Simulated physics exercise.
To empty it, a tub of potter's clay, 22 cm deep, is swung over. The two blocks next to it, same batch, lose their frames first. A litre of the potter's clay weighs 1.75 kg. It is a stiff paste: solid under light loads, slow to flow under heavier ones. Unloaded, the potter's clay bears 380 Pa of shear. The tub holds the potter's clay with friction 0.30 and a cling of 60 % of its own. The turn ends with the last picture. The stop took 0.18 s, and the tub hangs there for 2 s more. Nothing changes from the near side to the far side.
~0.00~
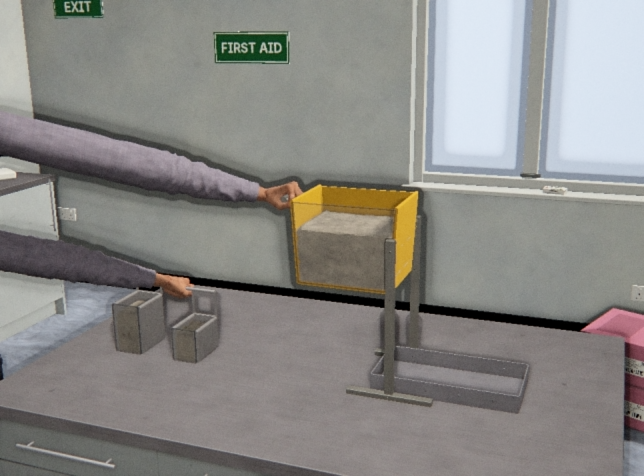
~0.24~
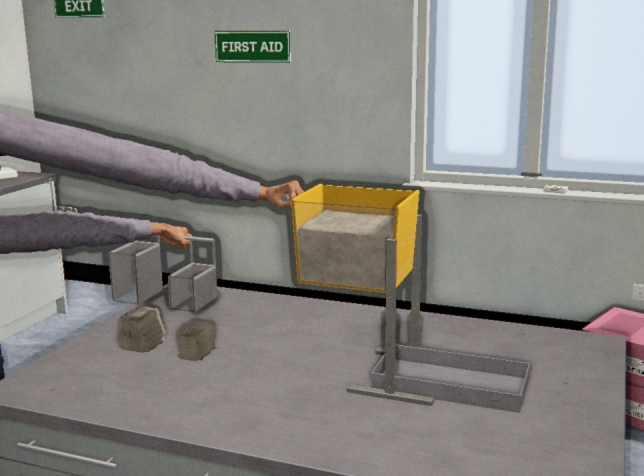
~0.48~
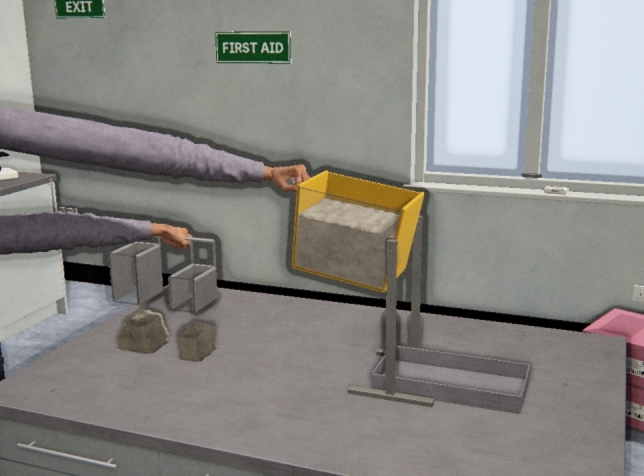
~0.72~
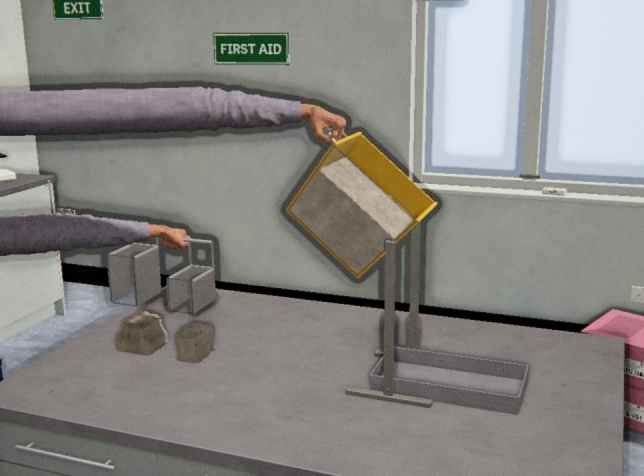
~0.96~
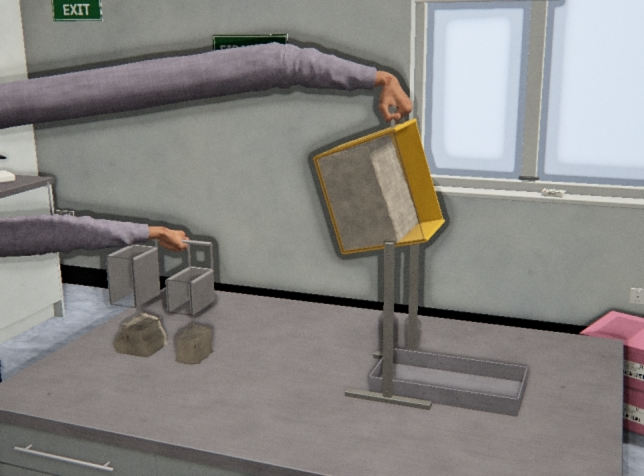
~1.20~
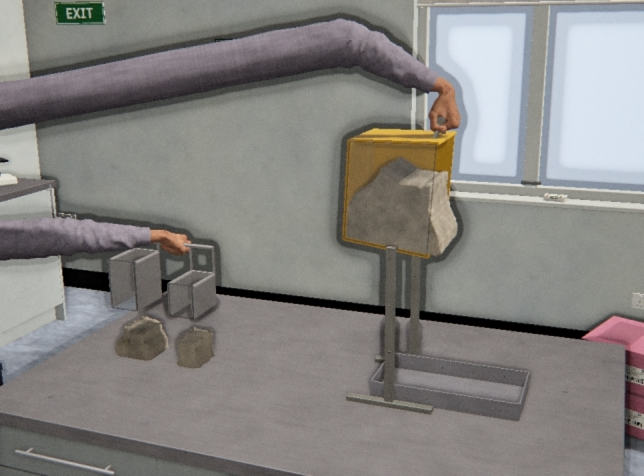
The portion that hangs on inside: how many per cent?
The portion that hangs on inside is near 41 %.
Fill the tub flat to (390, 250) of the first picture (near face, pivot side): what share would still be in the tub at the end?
In that case some 50 per cent.
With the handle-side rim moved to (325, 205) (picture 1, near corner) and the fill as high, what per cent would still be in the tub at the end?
In that case some 60 per cent.
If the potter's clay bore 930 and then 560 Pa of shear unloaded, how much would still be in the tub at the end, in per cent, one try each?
In that order: 45 %, 50 %.
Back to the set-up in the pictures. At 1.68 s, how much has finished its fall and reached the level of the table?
Near 50 %.
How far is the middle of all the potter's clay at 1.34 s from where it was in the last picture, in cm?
Roughly 8 cm.
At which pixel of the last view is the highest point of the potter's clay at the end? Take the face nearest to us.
Around (374, 211).
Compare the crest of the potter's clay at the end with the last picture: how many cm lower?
About 10 cm.
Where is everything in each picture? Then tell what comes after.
Handle-side rim at (293, 202), tilt 0 degrees; crest of the potter's clay at (297, 228); block heights 13 cm, 8.4 cm (left to right), in the first picture.
Handle-side rim at (294, 201), tilt 0 degrees; crest of the potter's clay at (298, 227); block heights 11 cm, 8.3 cm (left to right), in the second picture.
Handle-side rim at (300, 187), tilt 9 degrees; crest of the potter's clay at (304, 216); block heights 9.8 cm, 8.3 cm (left to right), in the third picture.
Handle-side rim at (336, 146), tilt 40 degrees; crest of the potter's clay at (323, 172); block heights 9.6 cm, 8.3 cm (left to right), in the fourth picture.
Handle-side rim at (395, 132), tilt 73 degrees; crest of the potter's clay at (368, 147); block heights 9.6 cm, 8.3 cm (left to right), in the fifth picture.
Handle-side rim at (437, 146), tilt 93 degrees; crest of the potter's clay at (384, 172); block heights 9.6 cm, 8.3 cm (left to right), in the sixth picture.
After 1.34 s, the tub is at 93 degrees and holds 63 %.
After 1.51 s, the tub is at 93 degrees and holds 45 %.
After 1.68 s, the tub is at 93 degrees and holds 41 %.
After 1.85 s, the tub is at 93 degrees and holds 41 %.
After 3.20 s, the tub is at 93 degrees and holds 41 %.
